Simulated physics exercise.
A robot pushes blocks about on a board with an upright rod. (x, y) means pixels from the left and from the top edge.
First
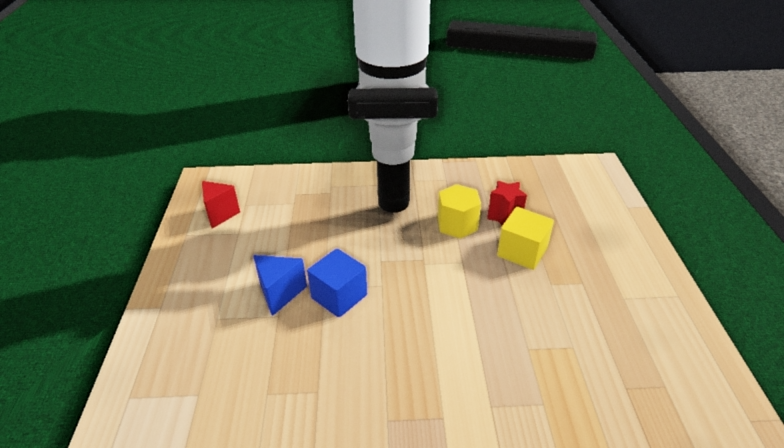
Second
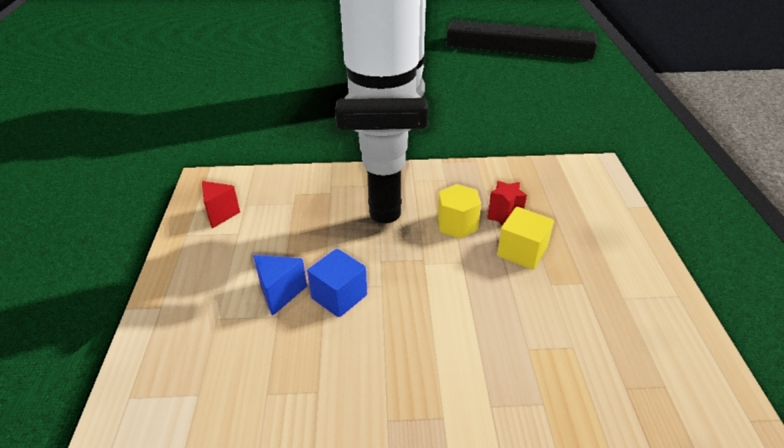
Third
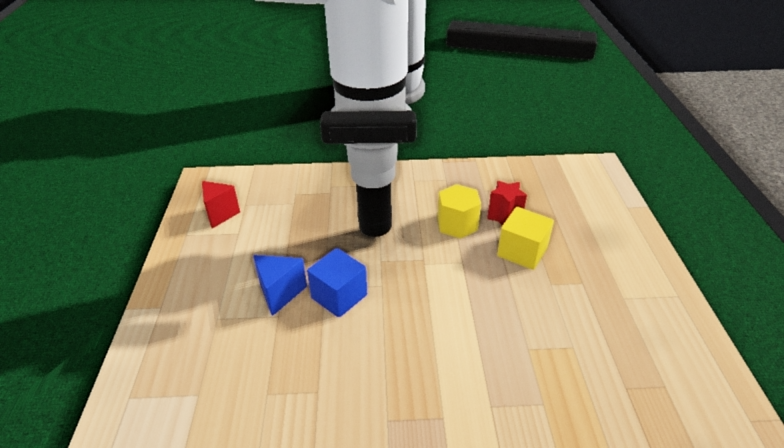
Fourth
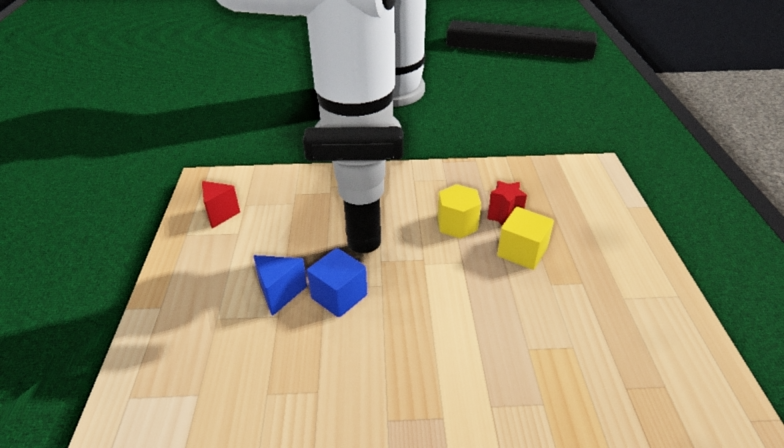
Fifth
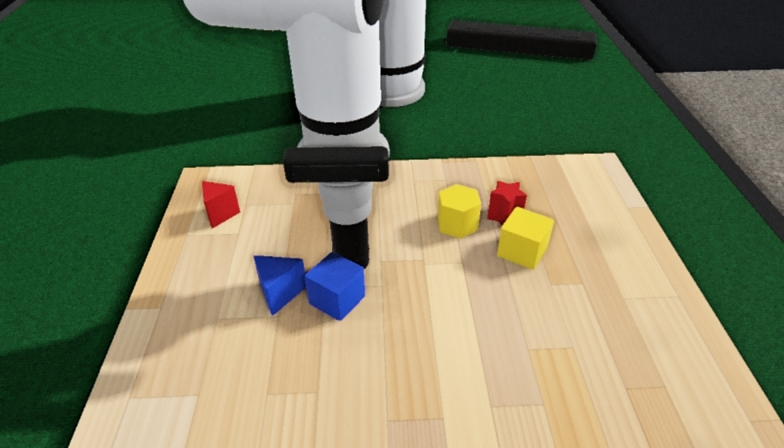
A white robot arm with a black upright rod slides steadily toward the viewer and slightly left over a wooden board on green cloth, seen from above by a still camera. Two blue blocks sit left of centre, a red one at far left, and two yellow ones beside a red star at right. The rod nears the blue cube, which shifts very slightly, while the others stay still.
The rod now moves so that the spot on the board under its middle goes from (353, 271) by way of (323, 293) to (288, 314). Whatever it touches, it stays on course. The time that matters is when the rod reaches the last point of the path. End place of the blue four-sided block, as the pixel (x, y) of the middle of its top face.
Most likely (312, 308).
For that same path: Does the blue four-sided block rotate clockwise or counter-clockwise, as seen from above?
Rotation: Counter-clockwise.
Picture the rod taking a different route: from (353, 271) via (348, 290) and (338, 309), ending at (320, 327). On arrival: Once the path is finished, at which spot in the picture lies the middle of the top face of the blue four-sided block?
At roughly (302, 333).
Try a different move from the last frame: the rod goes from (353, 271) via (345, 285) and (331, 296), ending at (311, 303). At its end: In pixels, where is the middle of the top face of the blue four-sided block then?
Just about (311, 307).
The first path, step by step. Halfway along, rod at (321, 285); blue four-sided block at (319, 297), turned 45° anticlockwise.
At the end, rod at (286, 305); blue three-sided block at (263, 267); blue four-sided block at (312, 308), turned 70° anticlockwise.
